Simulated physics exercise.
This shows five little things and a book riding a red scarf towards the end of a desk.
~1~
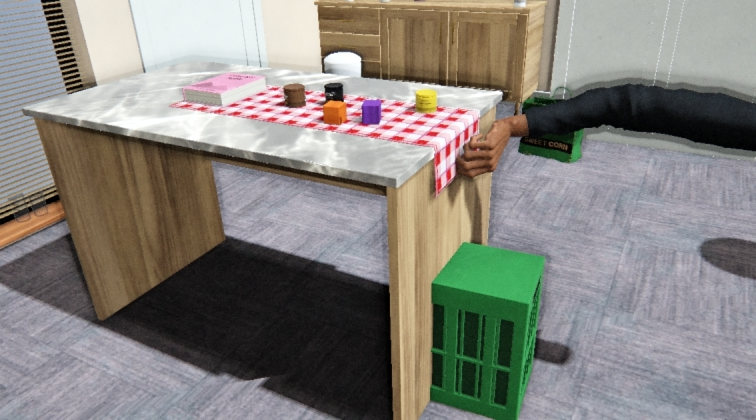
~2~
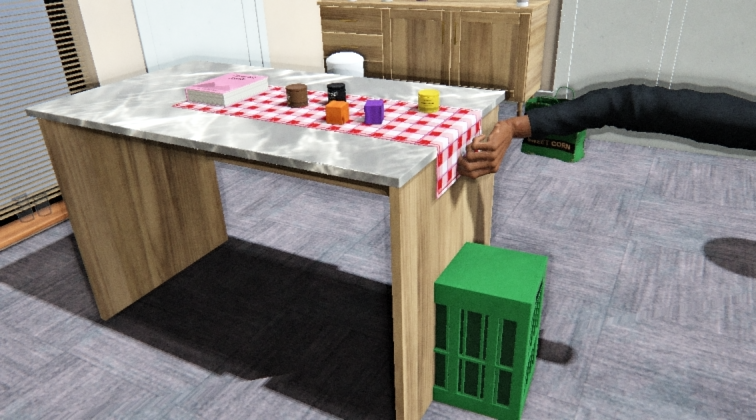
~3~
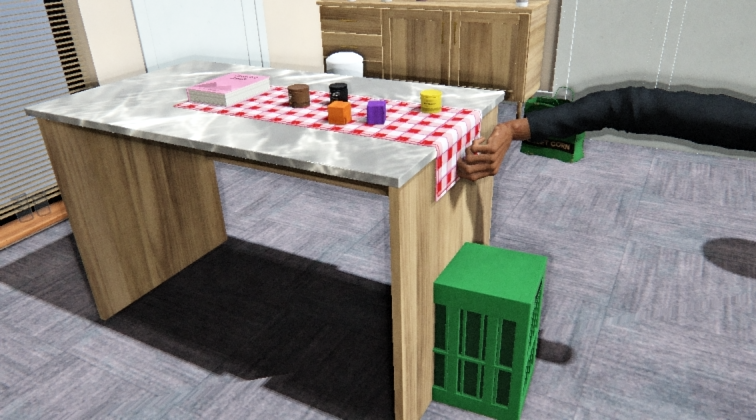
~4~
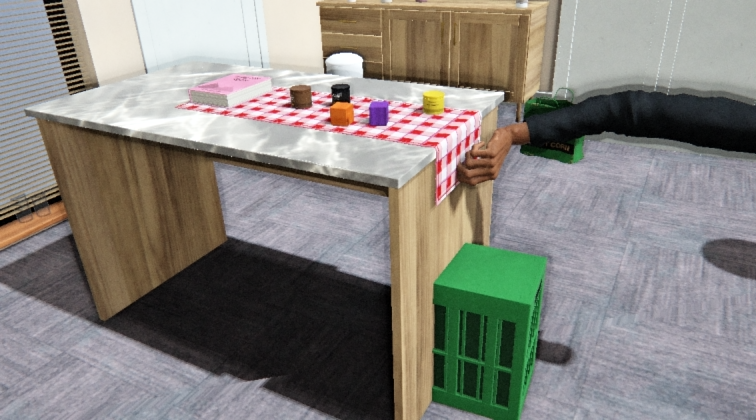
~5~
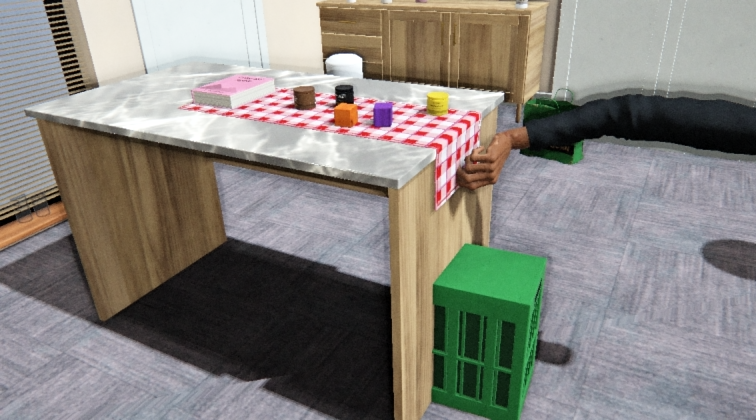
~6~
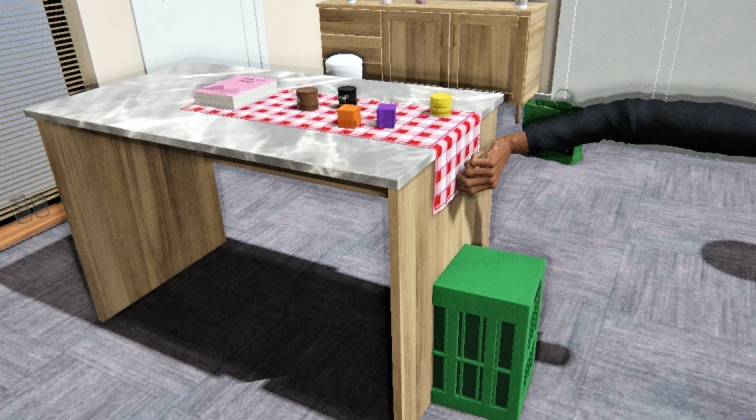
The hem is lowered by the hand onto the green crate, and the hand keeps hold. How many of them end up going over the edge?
Two.
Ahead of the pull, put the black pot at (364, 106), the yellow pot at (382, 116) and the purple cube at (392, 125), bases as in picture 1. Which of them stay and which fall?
The black pot is still on top, the yellow pot is off the top, the purple cube is off the top.
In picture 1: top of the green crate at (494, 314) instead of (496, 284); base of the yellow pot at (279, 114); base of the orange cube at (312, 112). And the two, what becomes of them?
The yellow pot stays aboard, and the orange cube stays aboard.
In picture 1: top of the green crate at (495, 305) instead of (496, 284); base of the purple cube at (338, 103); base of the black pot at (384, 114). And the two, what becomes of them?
Result: Purple cube still there, black pot gone.
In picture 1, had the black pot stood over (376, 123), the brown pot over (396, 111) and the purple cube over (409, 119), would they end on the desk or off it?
The black pot? It tips off. The brown pot tips off, and the purple cube tips off.
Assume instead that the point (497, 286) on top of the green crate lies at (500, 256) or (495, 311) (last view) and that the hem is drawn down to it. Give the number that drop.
In that event, 1 and 3.
Soon after, hem near (458, 222); all still up.
After that, hem on the crate; yellow pot and purple cube gone.
In the end, hem on the crate; yellow pot and purple cube gone. The answer is two.
